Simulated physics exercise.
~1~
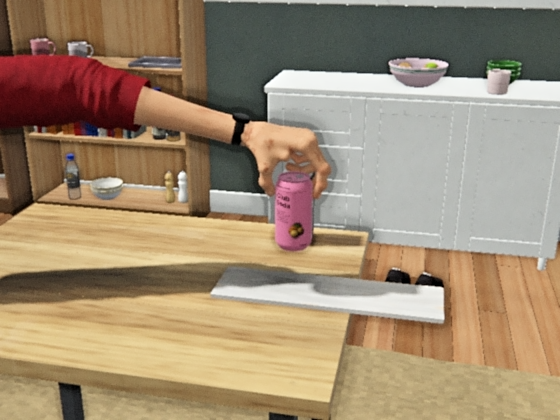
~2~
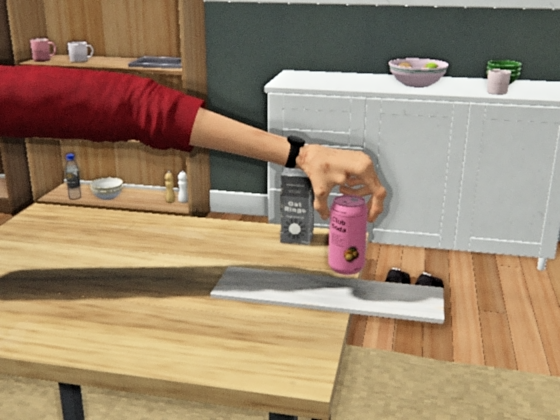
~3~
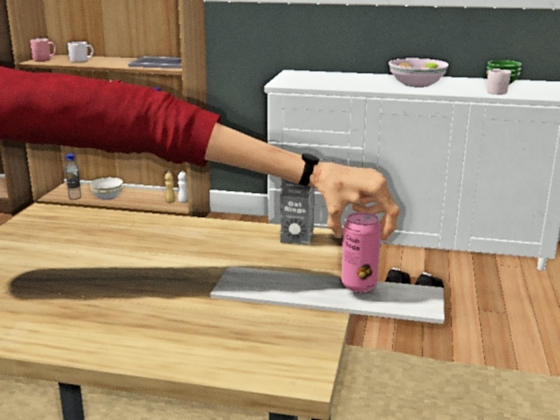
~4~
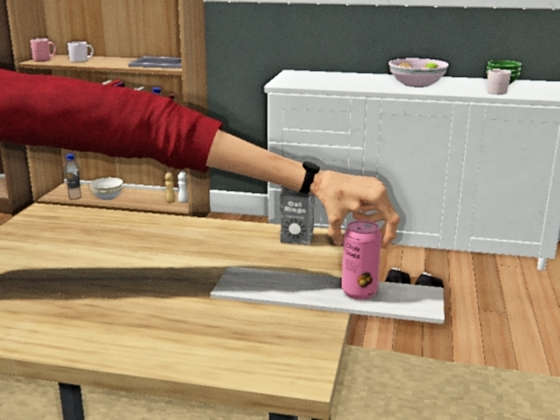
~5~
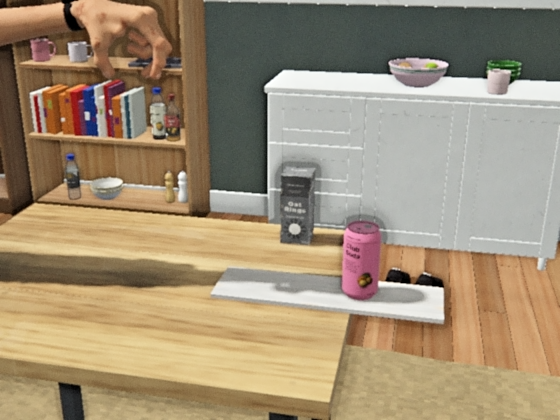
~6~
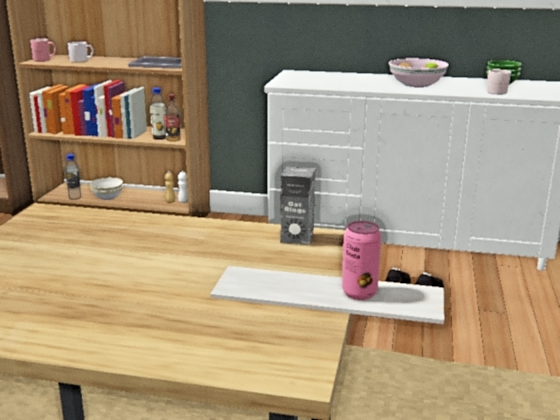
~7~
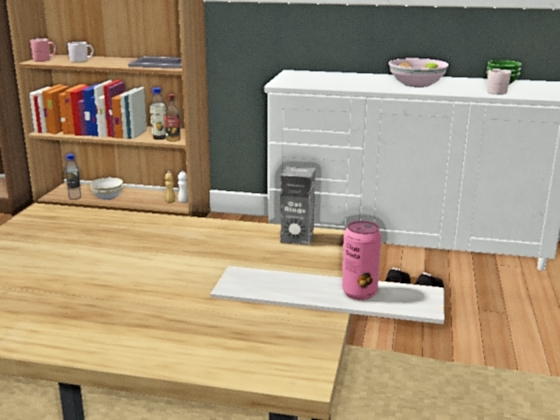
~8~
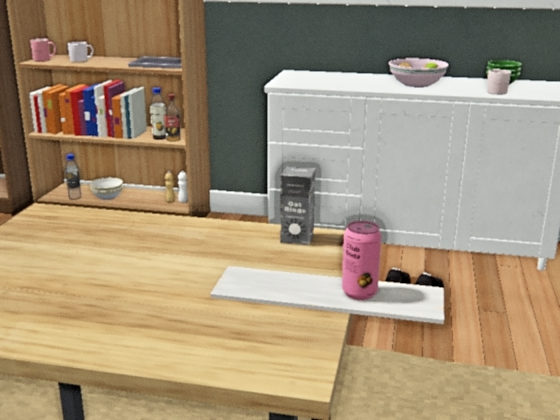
Pink can being lowered by a hand onto a white board overhanging a wooden table's end, then standing upright, the board staying level.
